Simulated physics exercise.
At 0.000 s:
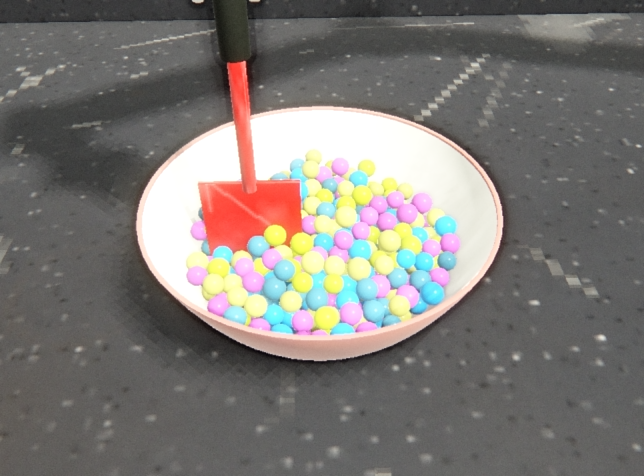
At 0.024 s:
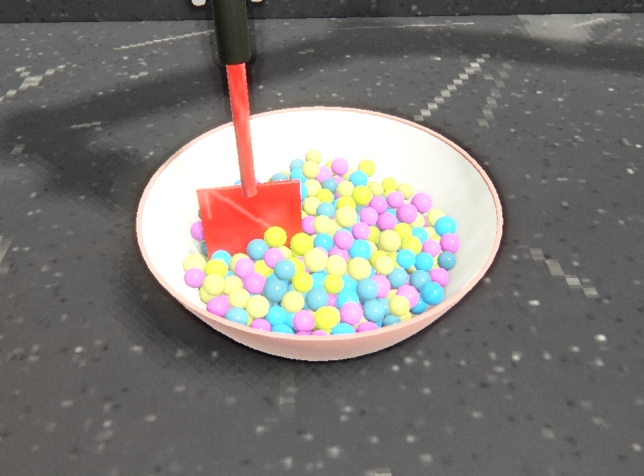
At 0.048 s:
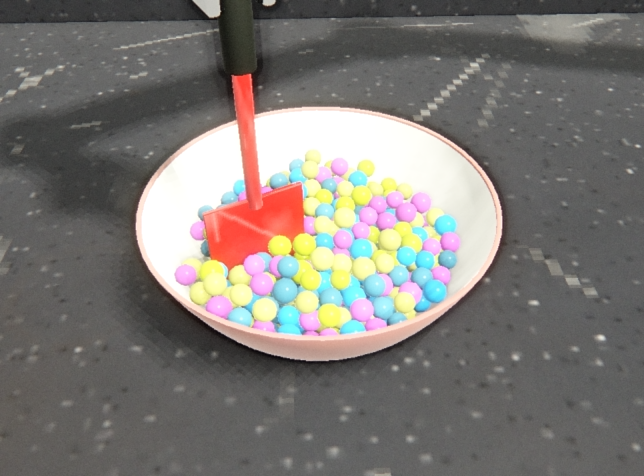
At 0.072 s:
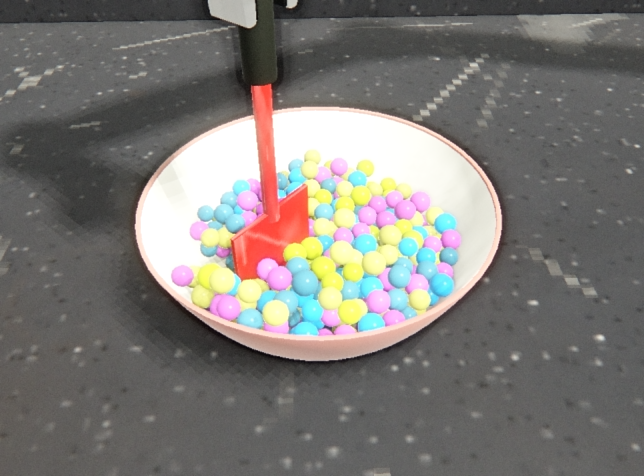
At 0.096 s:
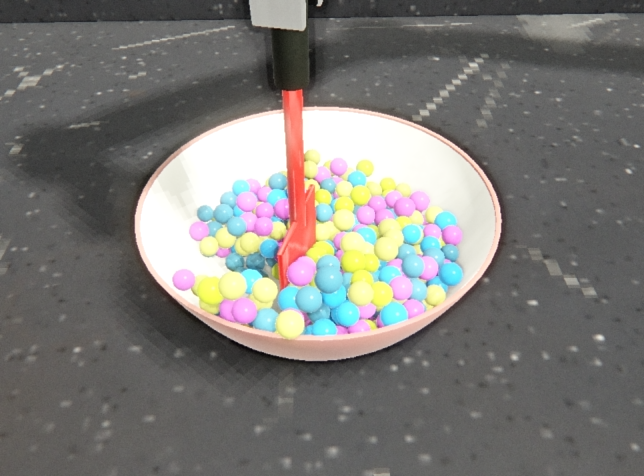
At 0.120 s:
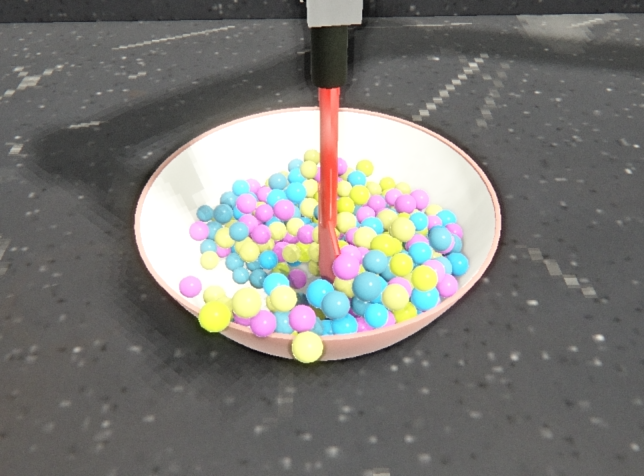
Red paddle held by a robot gripper sweeping rightward through pastel sweets in a white bowl, turning edge-on as some sweets ride over the near rim.
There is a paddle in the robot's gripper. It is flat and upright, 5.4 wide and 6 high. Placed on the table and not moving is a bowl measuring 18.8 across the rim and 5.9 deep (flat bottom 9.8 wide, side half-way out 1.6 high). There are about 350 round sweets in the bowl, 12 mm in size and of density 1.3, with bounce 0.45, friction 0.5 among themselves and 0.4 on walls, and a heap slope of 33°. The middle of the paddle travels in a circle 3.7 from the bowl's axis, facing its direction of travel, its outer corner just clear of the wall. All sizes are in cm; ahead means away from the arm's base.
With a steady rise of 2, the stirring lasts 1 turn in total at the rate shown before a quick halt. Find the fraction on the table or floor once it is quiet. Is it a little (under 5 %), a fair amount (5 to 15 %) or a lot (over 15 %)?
A lot, over 15 %.
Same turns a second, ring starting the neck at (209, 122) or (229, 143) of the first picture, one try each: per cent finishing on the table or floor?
Roughly 5 % and 30 %.
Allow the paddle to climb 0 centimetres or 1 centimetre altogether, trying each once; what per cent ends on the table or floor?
Close to 40 percent and close to 40 percent.
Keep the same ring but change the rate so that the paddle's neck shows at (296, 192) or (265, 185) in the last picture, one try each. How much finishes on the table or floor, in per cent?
It comes to roughly 25 per cent and then 10 per cent.
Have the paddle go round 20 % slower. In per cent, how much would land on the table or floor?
Then roughly 25 per cent.
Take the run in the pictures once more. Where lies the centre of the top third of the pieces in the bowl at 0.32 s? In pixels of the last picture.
Estimated centre: (266, 155).
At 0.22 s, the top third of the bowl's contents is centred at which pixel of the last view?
Around pixel (408, 176).
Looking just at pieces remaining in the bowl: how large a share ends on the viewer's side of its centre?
I'd put it at roughly 55 per cent.
After 0.22 s, 194° round, highest piece 10 above the table; 311 in the bowl, 1 on the table or floor, 41 in flight or on the tool.
After 0.32 s, 292° round, highest piece 11 above the table; 279 in the bowl, 41 on the table or floor, 33 in flight or on the tool.
After 0.57 s, 0° round, highest piece 5 above the table; 252 in the bowl, 101 on the table or floor.
After 1.27 s, 0° round, highest piece 5 above the table; 252 in the bowl, 101 on the table or floor.
In the end, 252 in the bowl, 101 on the table or floor. That is 29 % on the table or floor.
